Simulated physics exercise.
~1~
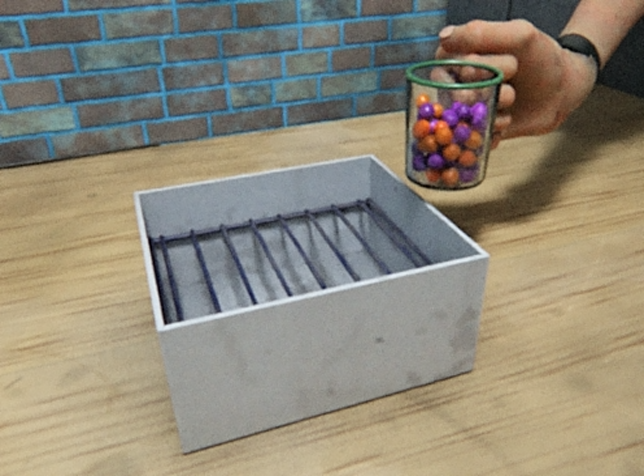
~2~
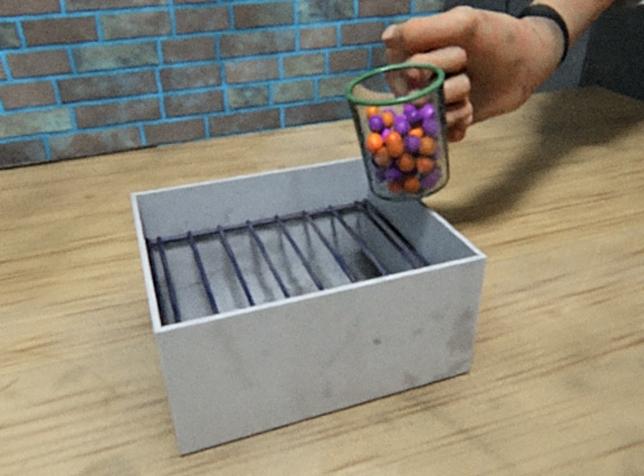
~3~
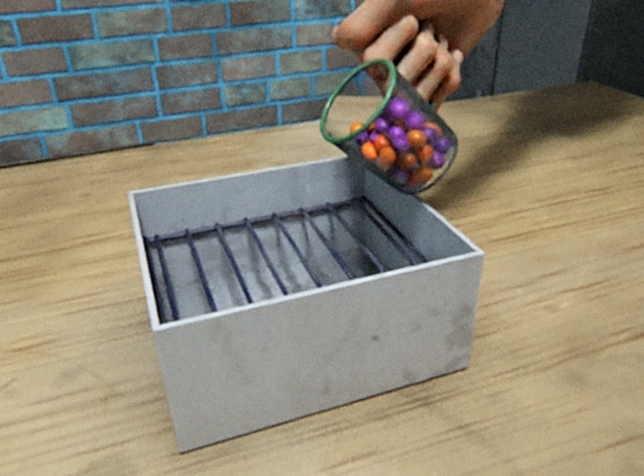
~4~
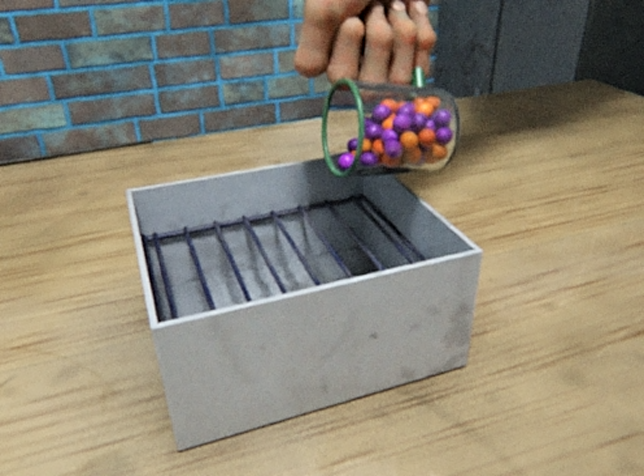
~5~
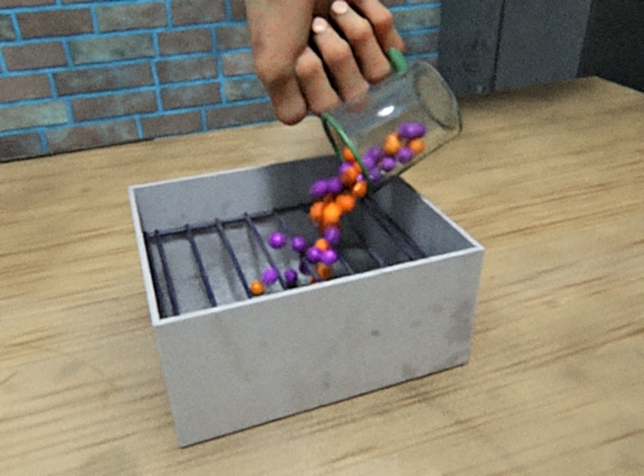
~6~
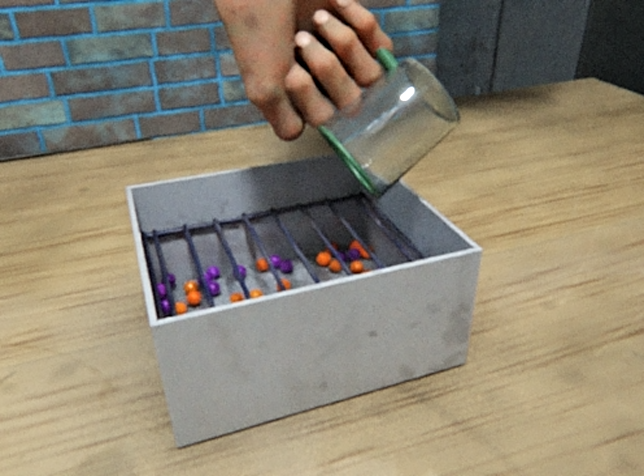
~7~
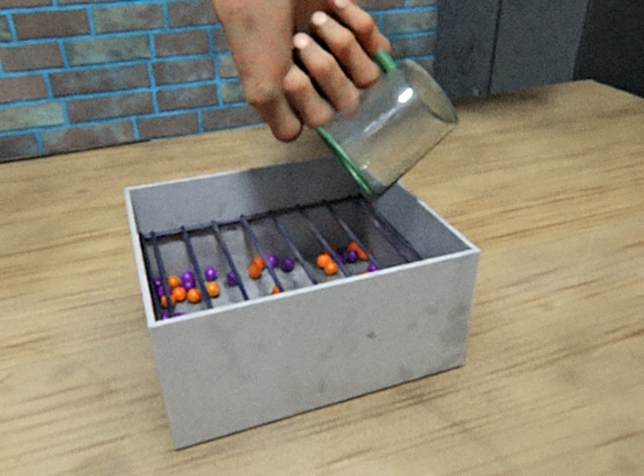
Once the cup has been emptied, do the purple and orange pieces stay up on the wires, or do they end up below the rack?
Both the purple and the orange pieces end up below the rack. None of either colour stays up on the wires.
